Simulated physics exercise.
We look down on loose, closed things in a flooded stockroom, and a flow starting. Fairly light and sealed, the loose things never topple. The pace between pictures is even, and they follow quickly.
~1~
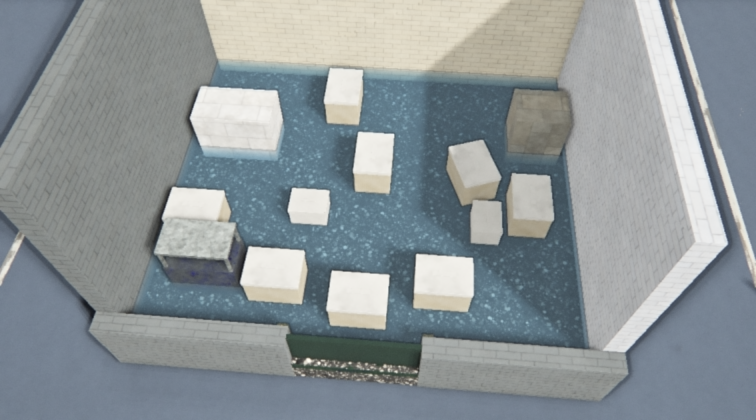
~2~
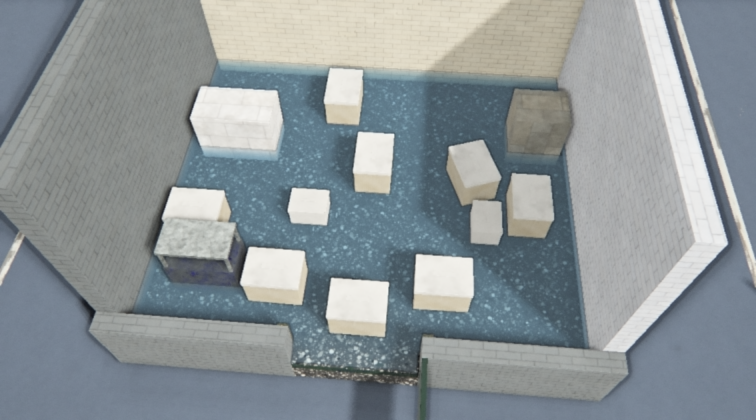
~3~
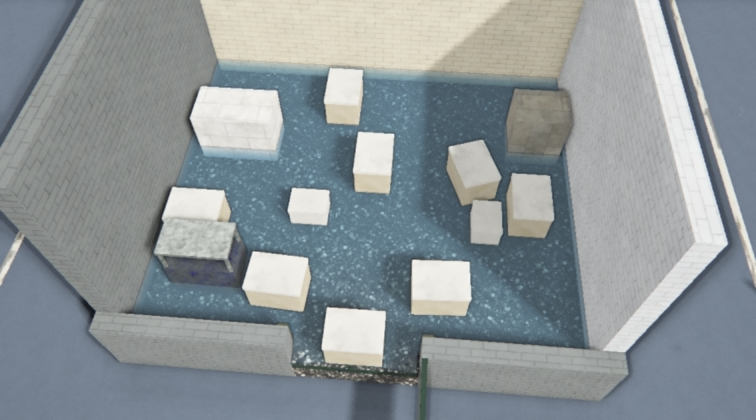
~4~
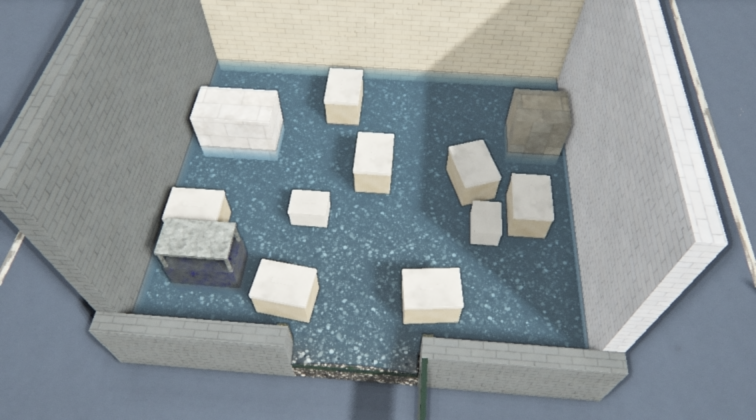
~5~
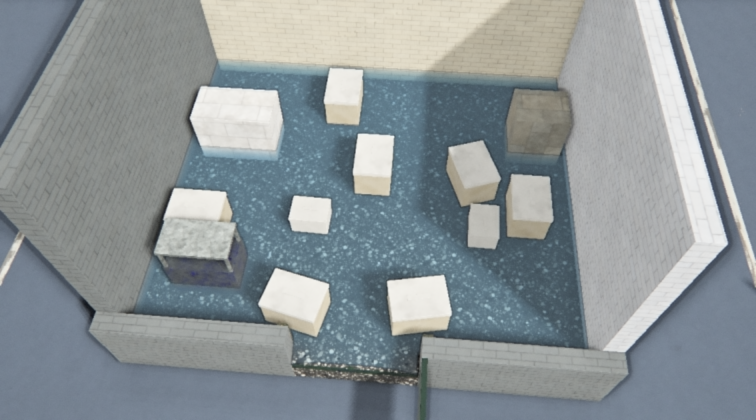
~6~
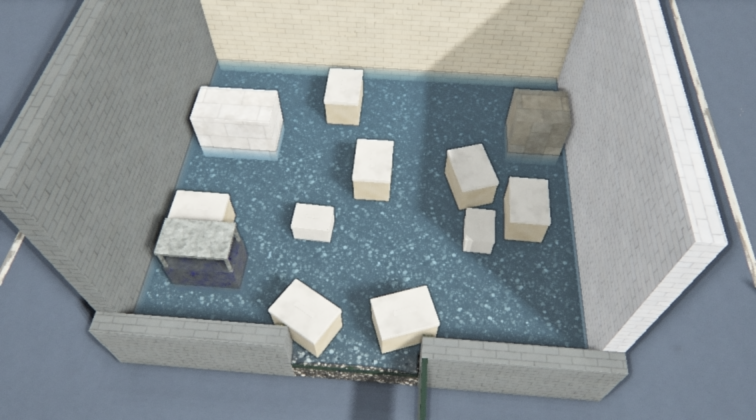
In a flooded walled room, a green gate opens and pale boxes drift toward the gap, one passing out of sight first.
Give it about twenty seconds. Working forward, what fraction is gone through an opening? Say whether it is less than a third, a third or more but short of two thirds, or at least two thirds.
It is at least two thirds.
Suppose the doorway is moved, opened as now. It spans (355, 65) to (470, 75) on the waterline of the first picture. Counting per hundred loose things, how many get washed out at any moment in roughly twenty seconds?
Close to 60 %, I think.
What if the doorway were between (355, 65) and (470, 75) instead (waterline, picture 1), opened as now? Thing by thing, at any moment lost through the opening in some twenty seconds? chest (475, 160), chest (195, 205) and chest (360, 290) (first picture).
Outcome for each, in the order asked: Flushed / not flushed / not flushed.
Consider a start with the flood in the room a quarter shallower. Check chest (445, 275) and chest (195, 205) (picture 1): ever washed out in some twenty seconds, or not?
The first one is lost through the opening and the second is never lost.
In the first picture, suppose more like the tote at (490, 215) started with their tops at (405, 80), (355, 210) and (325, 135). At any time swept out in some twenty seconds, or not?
Remains; escapes; escapes.
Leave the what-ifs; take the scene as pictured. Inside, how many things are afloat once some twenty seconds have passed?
Count: 2.
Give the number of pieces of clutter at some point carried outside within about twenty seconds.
By my reckoning the answer is 8.
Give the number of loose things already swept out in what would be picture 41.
I make it 7.
A moment on, 3 of 10 are out; 7 afloat.
Next, 5 of 10 are out; 5 afloat.
Later, 7 of 10 are out; 3 afloat.
In the end, 8 of 10 are out; 2 afloat.
